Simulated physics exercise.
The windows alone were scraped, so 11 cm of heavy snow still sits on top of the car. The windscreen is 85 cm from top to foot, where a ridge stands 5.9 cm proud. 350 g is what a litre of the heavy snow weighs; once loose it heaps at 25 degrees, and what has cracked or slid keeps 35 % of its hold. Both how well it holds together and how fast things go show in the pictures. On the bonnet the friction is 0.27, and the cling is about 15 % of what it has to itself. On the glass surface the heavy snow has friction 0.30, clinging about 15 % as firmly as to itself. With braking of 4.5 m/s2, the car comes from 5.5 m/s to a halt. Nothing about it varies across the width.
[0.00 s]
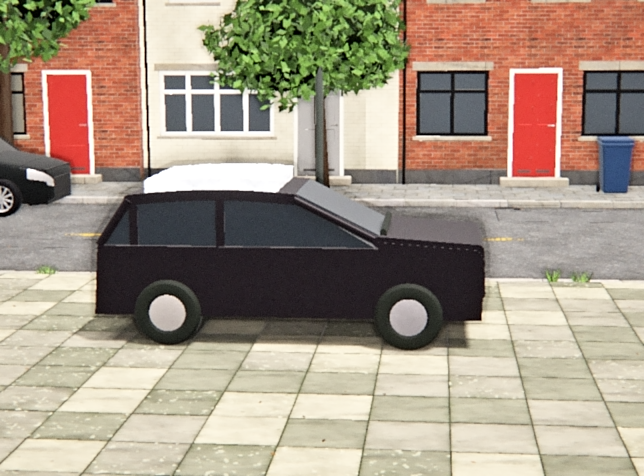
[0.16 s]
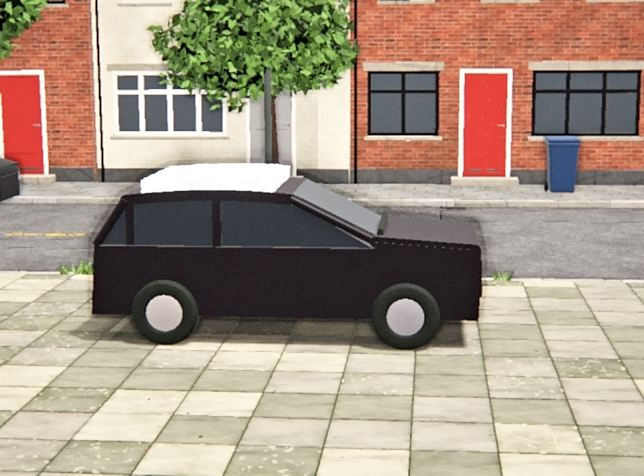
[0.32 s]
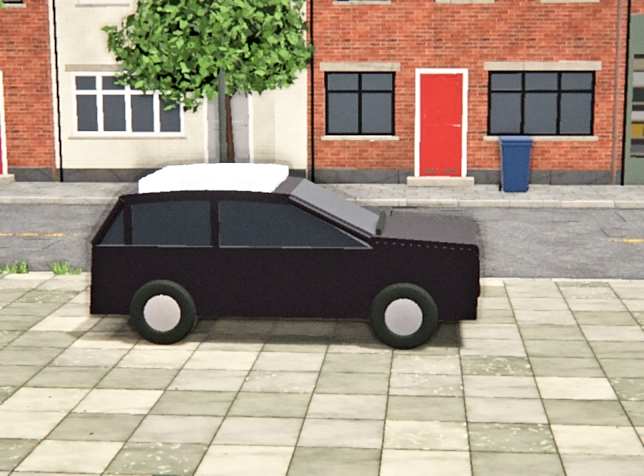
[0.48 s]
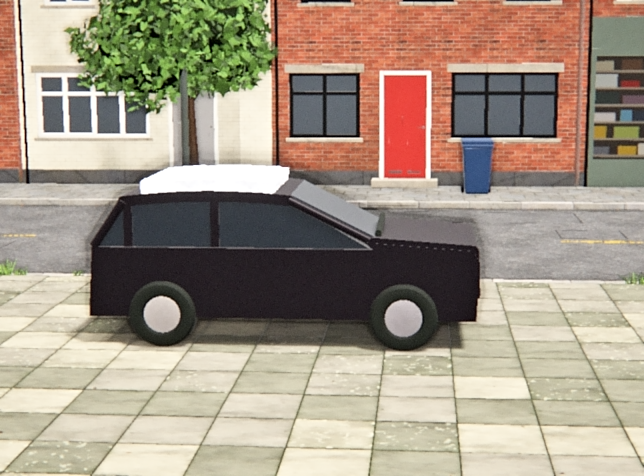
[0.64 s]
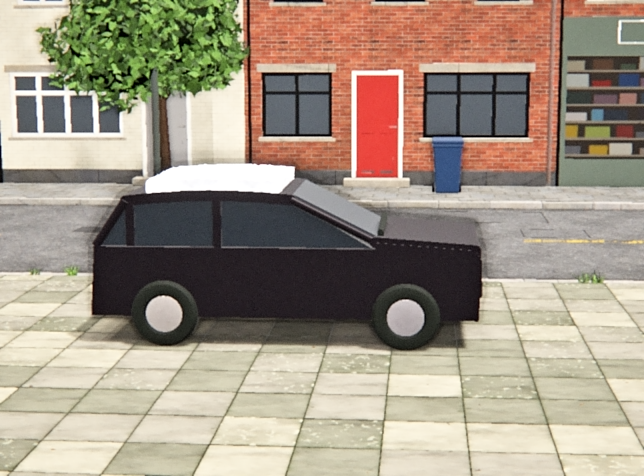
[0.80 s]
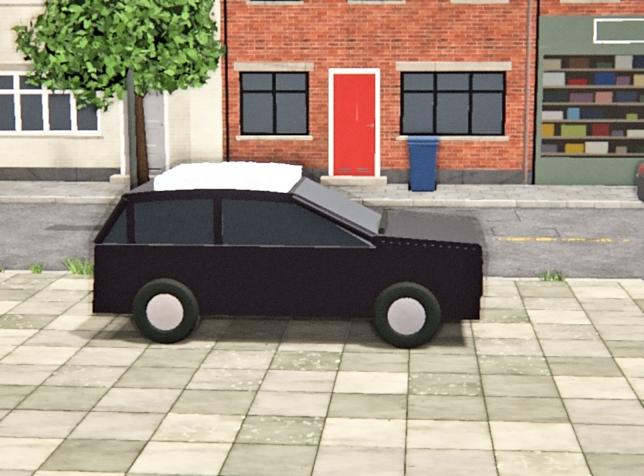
The video shows a dark car with a thick white layer of snow on its roof facing right on a street, slowing as brick houses slide past to the left, while the snow then creeps slightly forward toward the windscreen.
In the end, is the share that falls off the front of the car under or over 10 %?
Expected: Not up to 10 in a hundred.
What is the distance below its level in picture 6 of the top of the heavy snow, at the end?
By my estimate, near 5 cm.
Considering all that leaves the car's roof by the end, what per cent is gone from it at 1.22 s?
Share so far: Roughly 30 percent.
After 1.22 s, 73 % of the snow is on the roof, 27 % on the glass, none on the bonnet and none has gone off the nose.
After 1.72 s, 21 % of the snow is on the roof, 60 % on the glass, 19 % on the bonnet and none has gone off the nose.
After 2.22 s, 7 % of the snow is on the roof, 67 % on the glass, 26 % on the bonnet and none has gone off the nose.
After 2.72 s, 7 % of the snow is on the roof, 67 % on the glass, 26 % on the bonnet and none has gone off the nose.
After 2.82 s, 7 % of the snow is on the roof, 67 % on the glass, 26 % on the bonnet and none has gone off the nose.
